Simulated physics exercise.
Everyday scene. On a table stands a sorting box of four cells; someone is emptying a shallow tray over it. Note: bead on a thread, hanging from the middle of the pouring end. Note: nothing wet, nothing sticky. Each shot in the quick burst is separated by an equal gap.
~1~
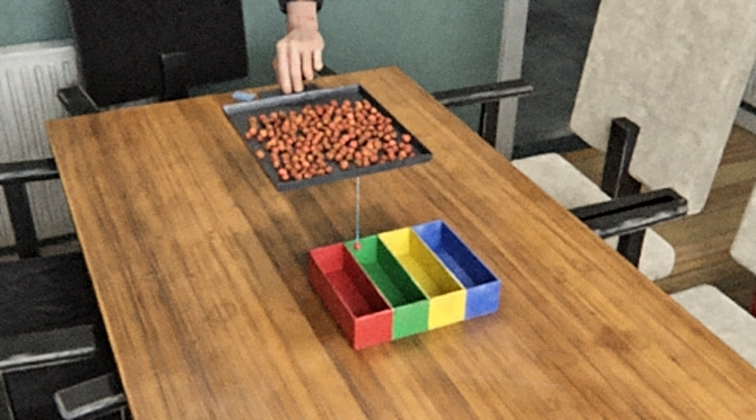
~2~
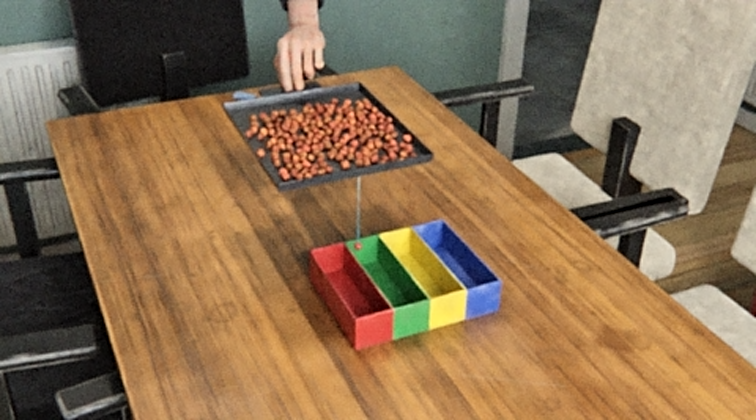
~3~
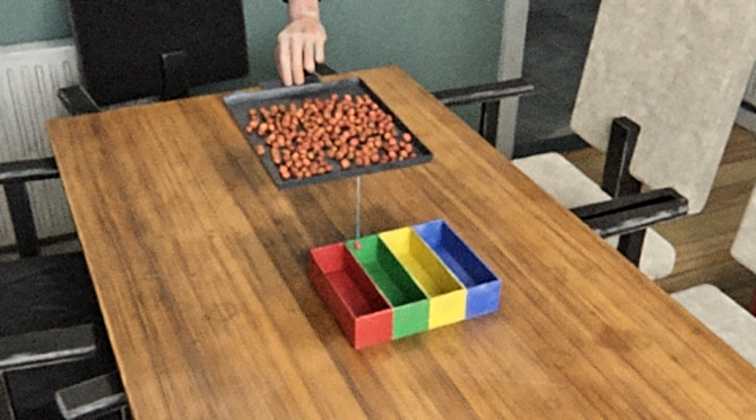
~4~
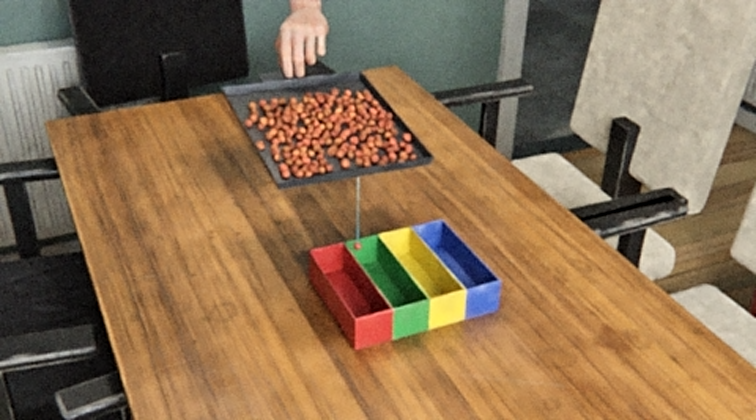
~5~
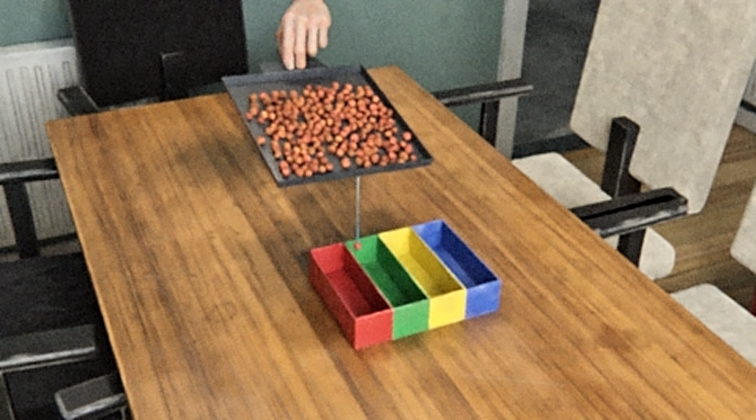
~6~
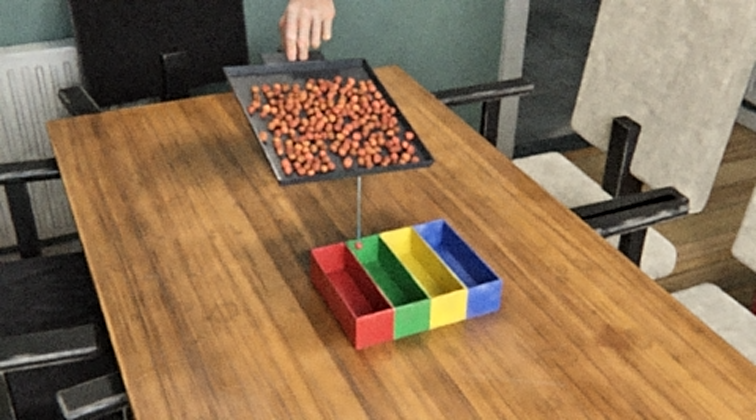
A hand slowly raised the back of a dark tray of reddish-brown pellets above a box with red, green, yellow and blue cells, while the pellets and the hanging bead barely moved.
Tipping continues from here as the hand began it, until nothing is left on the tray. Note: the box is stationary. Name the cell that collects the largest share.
Yellow.
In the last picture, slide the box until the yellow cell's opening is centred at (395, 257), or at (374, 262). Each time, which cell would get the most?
So it would be the cell in blue first and the blue one after that.
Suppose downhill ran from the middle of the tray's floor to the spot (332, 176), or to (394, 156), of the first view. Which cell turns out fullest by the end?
Try 1 - red / try 2 - the yellow cell.
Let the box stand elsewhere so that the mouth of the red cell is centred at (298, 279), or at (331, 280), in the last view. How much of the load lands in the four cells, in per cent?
70 per cent, then 90 per cent.
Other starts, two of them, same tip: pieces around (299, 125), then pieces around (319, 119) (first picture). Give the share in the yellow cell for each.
Estimate: 40 % first, 40 % second.
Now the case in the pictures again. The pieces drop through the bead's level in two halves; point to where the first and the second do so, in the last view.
First close to (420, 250), next close to (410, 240).
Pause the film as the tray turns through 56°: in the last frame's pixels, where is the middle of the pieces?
In the last view the centre sits at roughly (371, 127).
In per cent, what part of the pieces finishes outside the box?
I'd put it at about 0 percent.
Soon, tray tipped steeply; nearly all on the tray; a stray few in the yellow cell.
A while on, tray tipped right over; about two thirds on the tray; a small part in the yellow cell; a small part in the green cell; a stray few in the red cell; a stray few in the blue cell; about a quarter falling or outside the box.
Towards the end, tray tipped past a quarter turn; about half in the yellow cell; about a quarter in the blue cell; about a quarter in the green cell; a small part in the red cell; a stray few falling or outside the box.
Finally, tray tipped past a quarter turn; about half in the yellow cell; about a quarter in the blue cell; about a quarter in the green cell; a small part in the red cell; a stray few outside the box.
